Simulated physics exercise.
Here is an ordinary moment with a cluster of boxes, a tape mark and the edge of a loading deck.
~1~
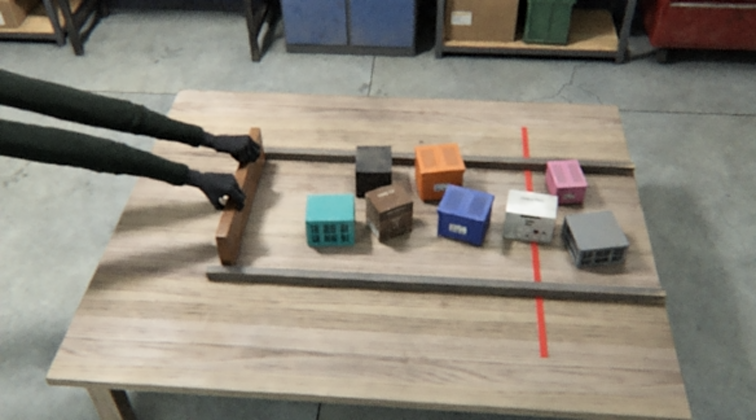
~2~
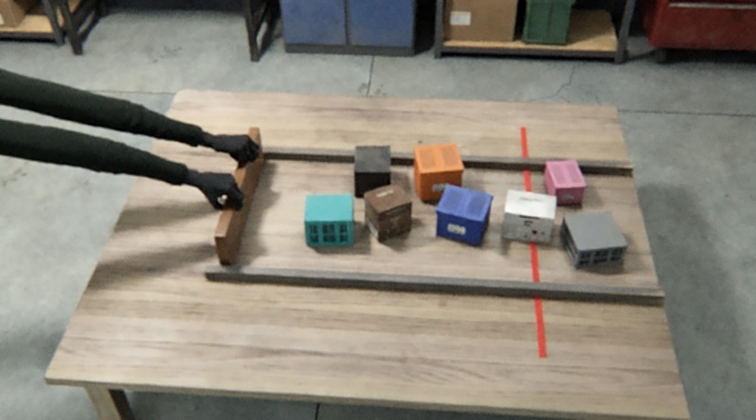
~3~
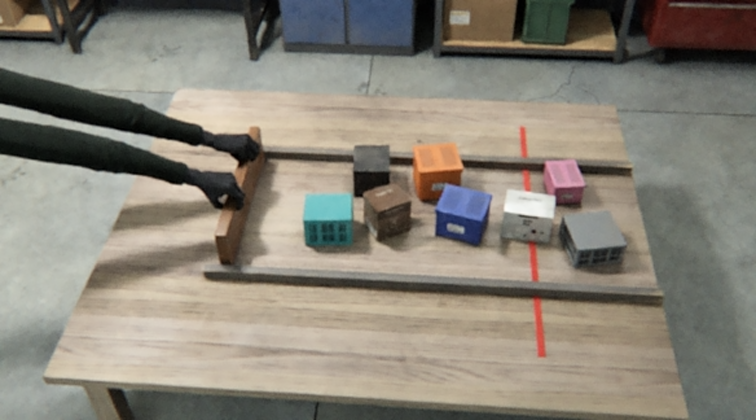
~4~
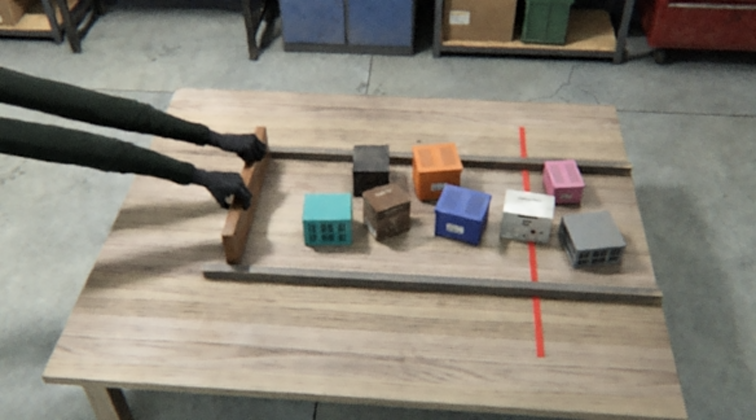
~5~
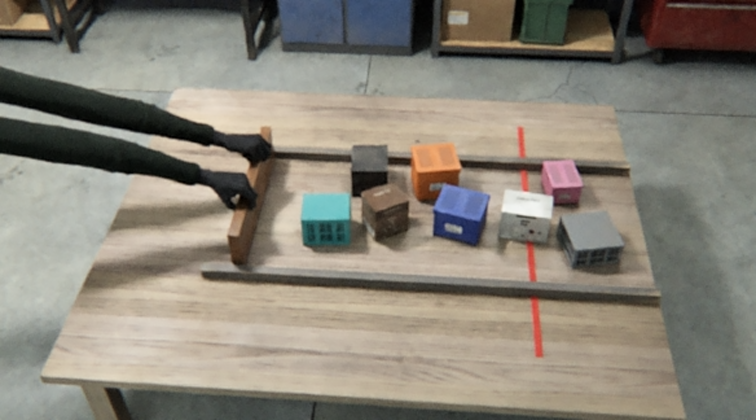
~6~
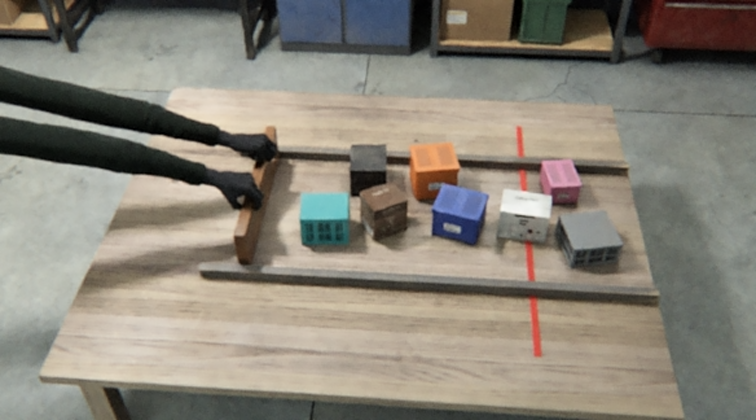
Two dark-sleeved, black-gloved arms reach from the left over a wooden table in a concrete-floored workshop, seen from above at an angle, holding a brown plank between two grey rails. Right of it sit black, orange, turquoise, brown, blue, white, pink and grey boxes, the last few around a red tape line. The hands slide the plank slightly right, not touching the boxes, while the view drifts very slightly.
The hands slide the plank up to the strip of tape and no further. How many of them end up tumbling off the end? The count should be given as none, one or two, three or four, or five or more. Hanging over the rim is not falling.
Seems the ones that don't stay up number one or at most two, for sure.
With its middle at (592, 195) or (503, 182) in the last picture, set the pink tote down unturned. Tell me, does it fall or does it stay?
In order, it is not lost; is not lost.
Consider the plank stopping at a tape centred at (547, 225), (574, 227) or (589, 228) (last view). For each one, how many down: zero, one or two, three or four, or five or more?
Well, in the order given, it's three or four, three or four and 5 or more.
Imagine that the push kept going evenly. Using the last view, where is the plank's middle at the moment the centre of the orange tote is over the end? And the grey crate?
Approx. (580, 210) for the first, approx. (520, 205) for the second.
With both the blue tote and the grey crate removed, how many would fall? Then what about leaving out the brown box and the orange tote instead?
The number is 0 for the first case and 0 for the second.
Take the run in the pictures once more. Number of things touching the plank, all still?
In contact: 2.
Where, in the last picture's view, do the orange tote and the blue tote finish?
In the last picture the orange tote sits at (586, 181) while the blue tote sits at (630, 208).
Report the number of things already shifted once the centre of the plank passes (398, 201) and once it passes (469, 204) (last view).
That makes 7 at the first spot and 8 at the second.
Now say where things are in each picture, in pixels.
The first picture shows grey crate (594, 239); pink tote (565, 183); white box (530, 217); plank (243, 195); tape (533, 225).
The second picture shows pink tote (564, 183); orange tote (438, 173).
The third picture shows white box (528, 216); brown box (387, 212).
The fourth picture shows grey crate (591, 239); blue tote (462, 215).
The fifth picture shows pink tote (561, 183); turquoise crate (327, 219).
The sixth picture shows grey crate (588, 238); pink tote (560, 182); white box (524, 216); plank (259, 194); tape (527, 224).
Soon after, none off yet; grey crate at rest near (588, 238); pink tote at rest near (560, 182); white box at rest near (524, 216).
Then, none off yet; grey crate moved a little near (614, 242); pink tote at rest near (560, 182); white box moved about its own width near (565, 211).
Further on, none off yet; grey crate moved about its own width near (631, 243); pink tote moved a little near (573, 183); white box moved well along near (625, 199).
At rest, the number that fall off is one or two; fallen, white box and grey crate.
